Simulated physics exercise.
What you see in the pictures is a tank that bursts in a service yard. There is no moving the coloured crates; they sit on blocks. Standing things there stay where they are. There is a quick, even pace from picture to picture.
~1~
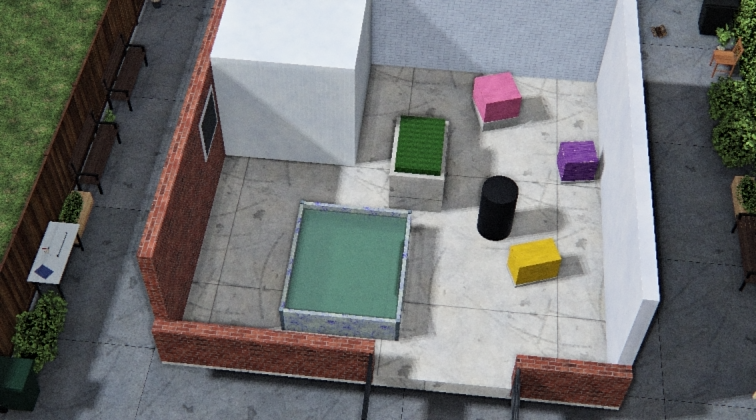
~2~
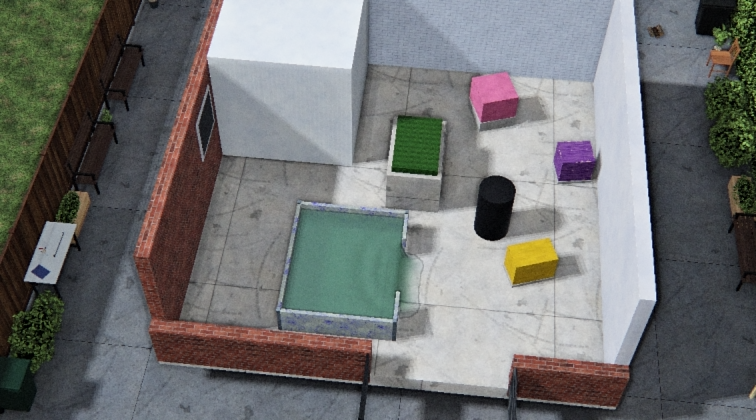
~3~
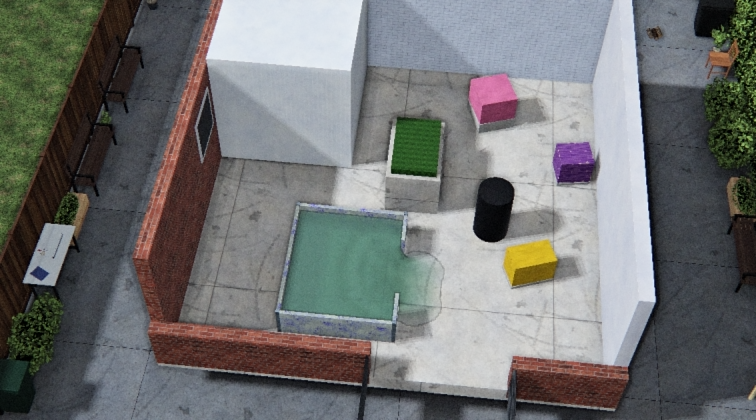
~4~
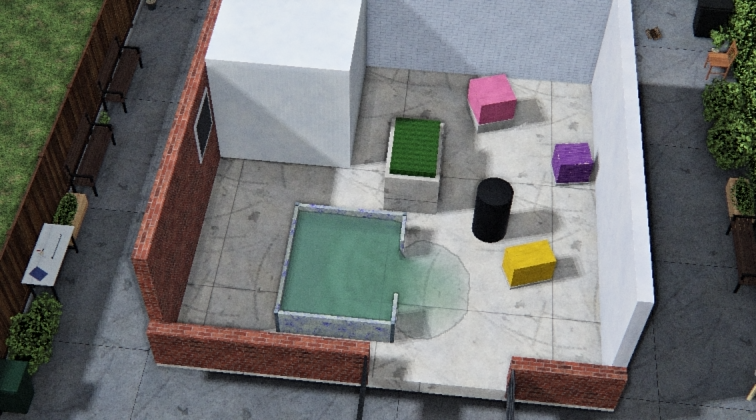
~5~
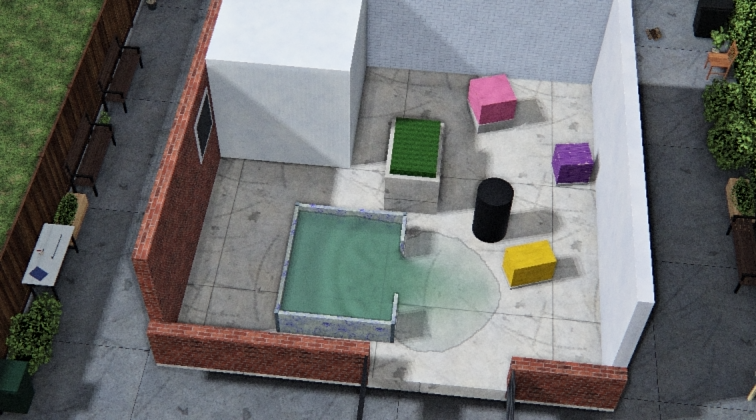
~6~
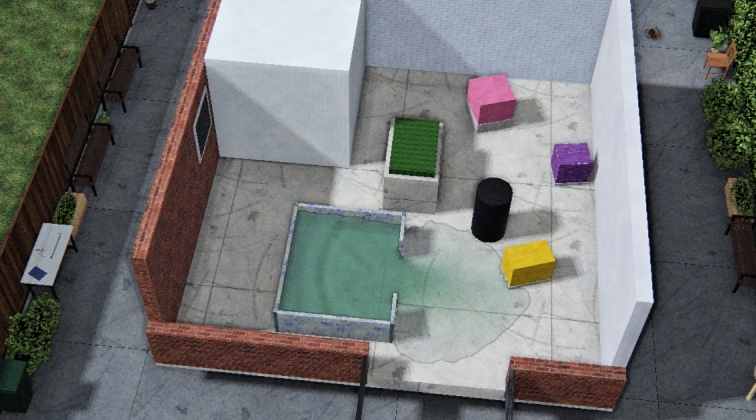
In this clip, a water tank in a walled yard opens on its right side, and greenish water pours out, spreading rightward across the paved floor in a widening pool to the yellow crate while the coloured crates stay still.
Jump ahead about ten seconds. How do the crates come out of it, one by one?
One by one: The pink crate comes out dry; the yellow crate comes out wet; the purple crate comes out wet.
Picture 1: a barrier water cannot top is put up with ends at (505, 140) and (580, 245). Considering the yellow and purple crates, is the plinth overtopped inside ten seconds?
As I see it, yellow is reached, while purple is reached.
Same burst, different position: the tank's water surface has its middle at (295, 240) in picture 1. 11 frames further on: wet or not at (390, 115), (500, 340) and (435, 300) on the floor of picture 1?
One after the other: Free of water, under water, covered.
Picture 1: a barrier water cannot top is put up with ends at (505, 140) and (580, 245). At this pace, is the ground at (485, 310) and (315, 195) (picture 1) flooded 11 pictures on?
As listed: Covered, free of water.
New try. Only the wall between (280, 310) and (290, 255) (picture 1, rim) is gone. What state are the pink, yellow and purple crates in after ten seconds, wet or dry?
Result: Pink crate is left untouched, yellow crate is left untouched, purple crate is left untouched.
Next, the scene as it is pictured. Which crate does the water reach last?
It would be the pink crate.
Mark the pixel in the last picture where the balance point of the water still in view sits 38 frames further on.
About (457, 259).
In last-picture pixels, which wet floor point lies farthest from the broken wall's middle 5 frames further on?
Near (596, 349).
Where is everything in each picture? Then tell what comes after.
The water tank at (348, 262) is whole and still, in the first frame.
The front is at (407, 314), out from the gap at (399, 278), in the second frame.
Water pours out at (398, 281) and has run to (435, 312), in the third frame.
The front is at (461, 309), out from the gap at (397, 281), in the fourth frame.
Water pours out at (397, 281) and has run to (493, 307), in the fifth frame.
Water pours out at (396, 280) and has run to (526, 298), in the sixth frame.
A moment on, water covers 20 % of the floor; the pink crate not reached, the yellow crate water round its plinth, the purple crate not reached.
Next, water covers 30 % of the floor; the pink crate not reached, the yellow crate water round its plinth, the purple crate water round its plinth.
Then, water covers 35 % of the floor; the pink crate water round its plinth, the yellow crate water round its plinth, the purple crate water round its plinth.
Later, water covers 55 % of the floor; the pink crate water round its plinth, the yellow crate water round its plinth, the purple crate water round its plinth.
In the end, water covers 75 % of the floor; the pink crate stayed above the water, the yellow crate was topped, the purple crate was topped.
